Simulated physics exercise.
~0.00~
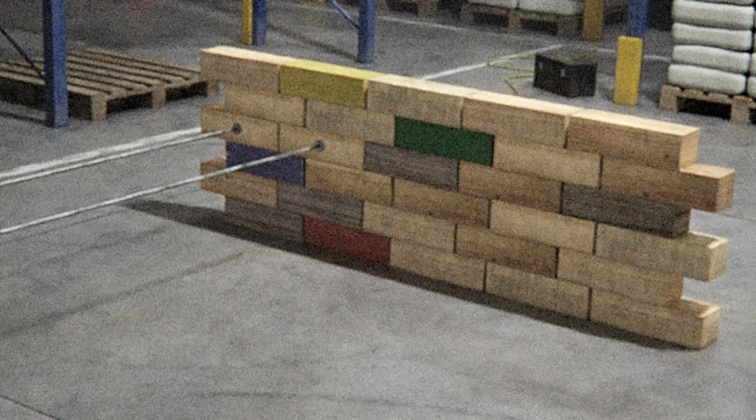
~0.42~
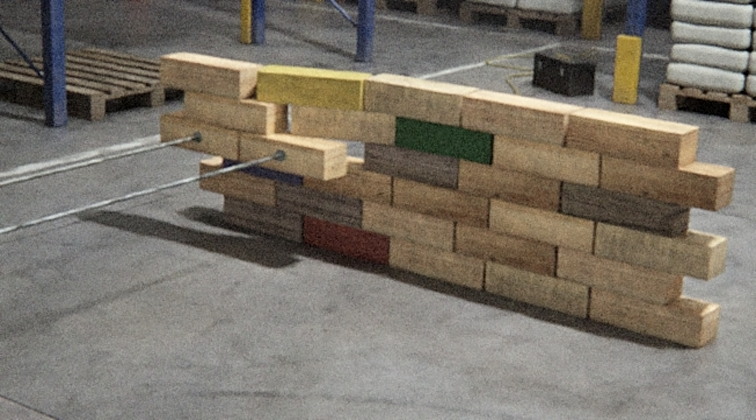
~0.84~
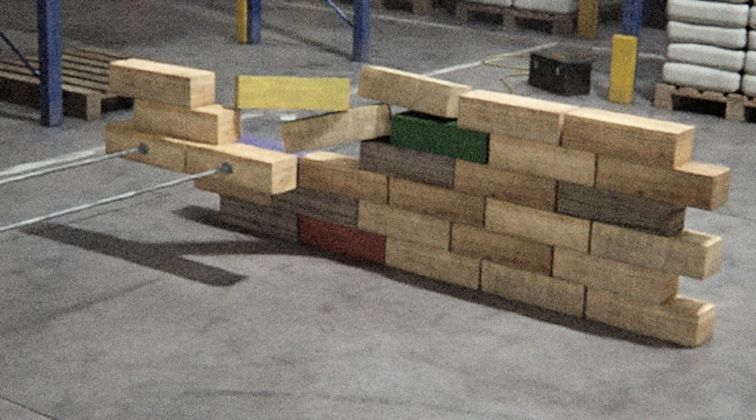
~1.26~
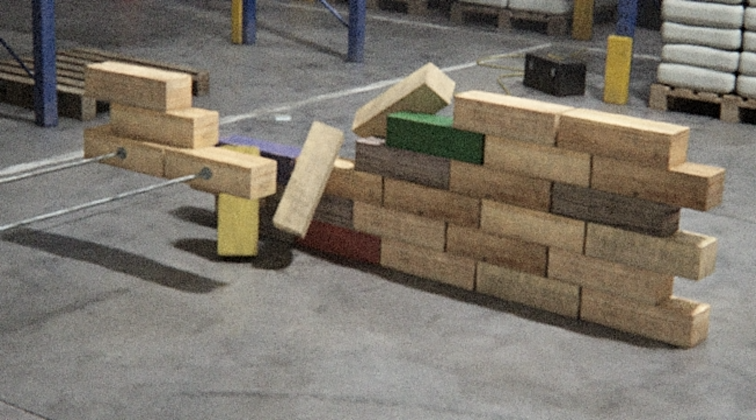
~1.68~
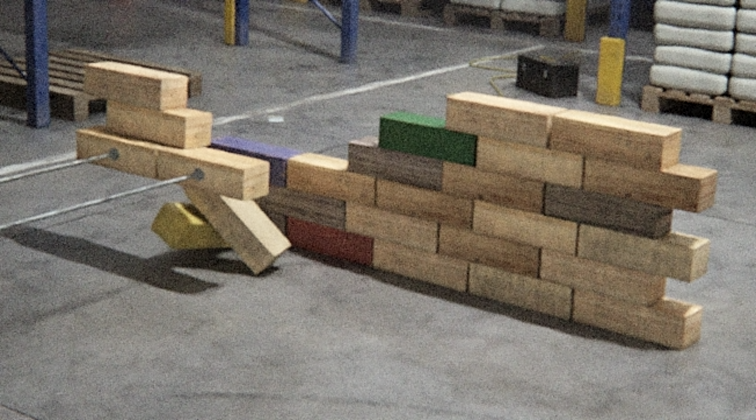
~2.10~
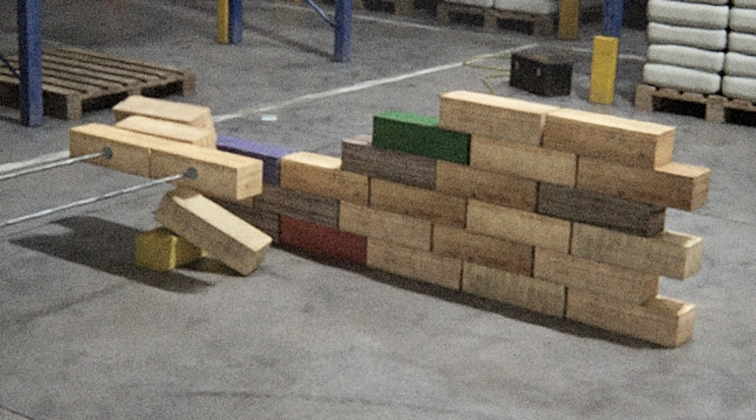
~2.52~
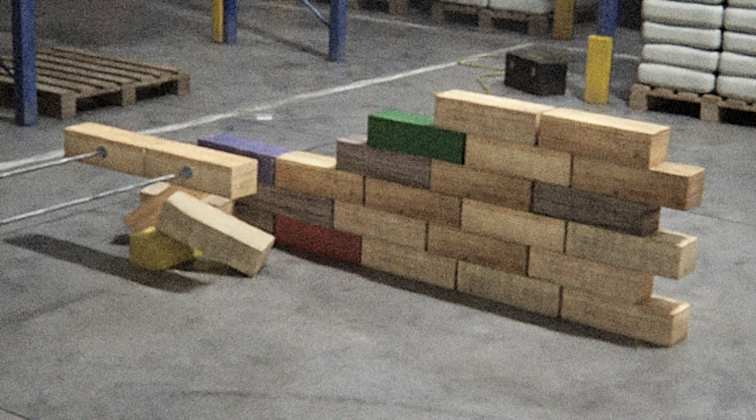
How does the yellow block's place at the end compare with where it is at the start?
It starts in the top row near the left end of the wall, and it ends on the floor farther left, in the small heap of fallen blocks below the held pair.
